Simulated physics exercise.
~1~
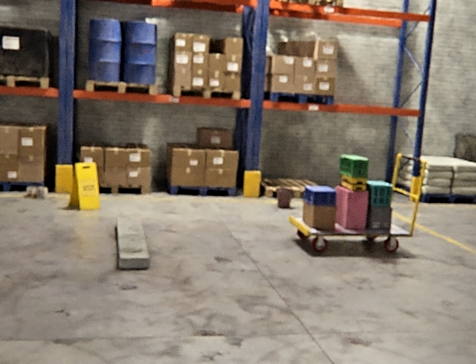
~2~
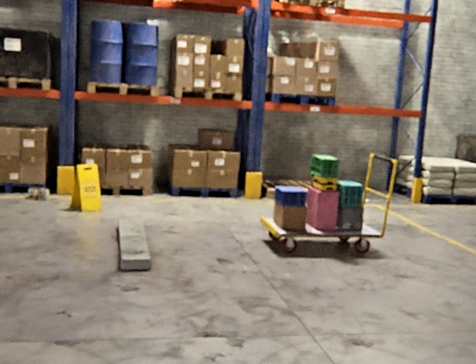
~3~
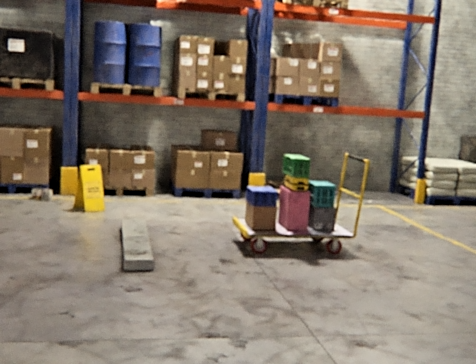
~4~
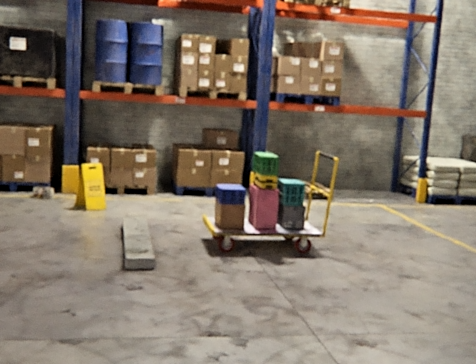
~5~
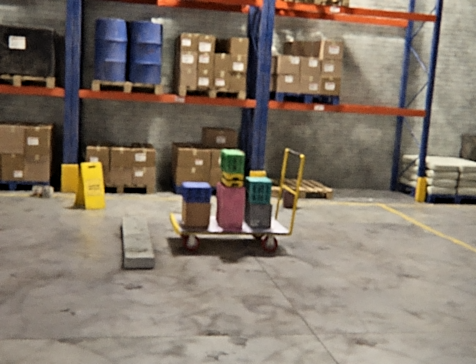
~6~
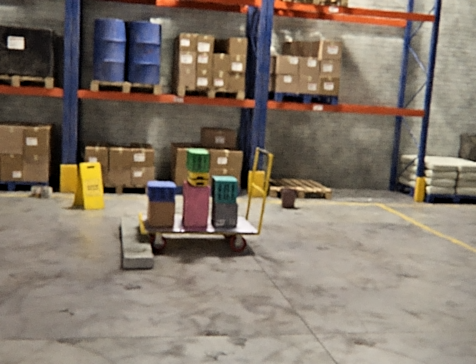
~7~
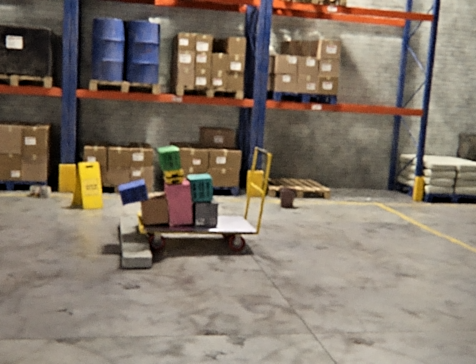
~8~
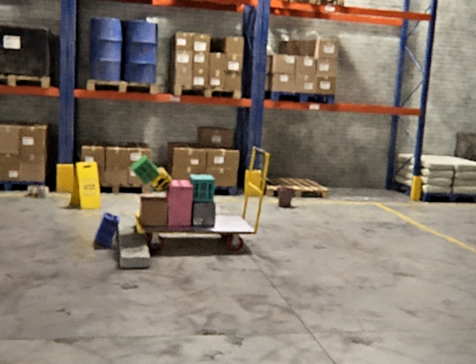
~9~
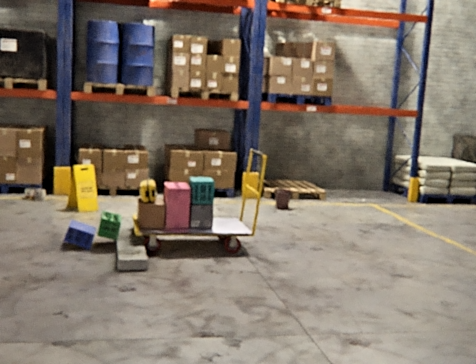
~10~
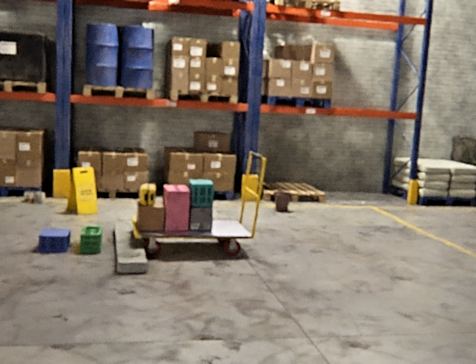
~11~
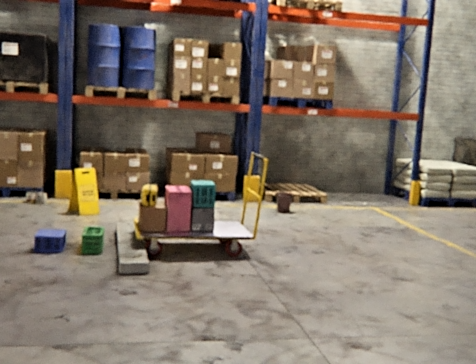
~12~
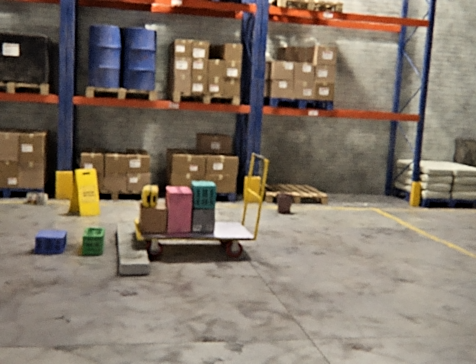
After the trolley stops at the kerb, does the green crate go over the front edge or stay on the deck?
The green crate goes over the front edge and comes to rest on the floor beyond the kerb, near the blue crate.
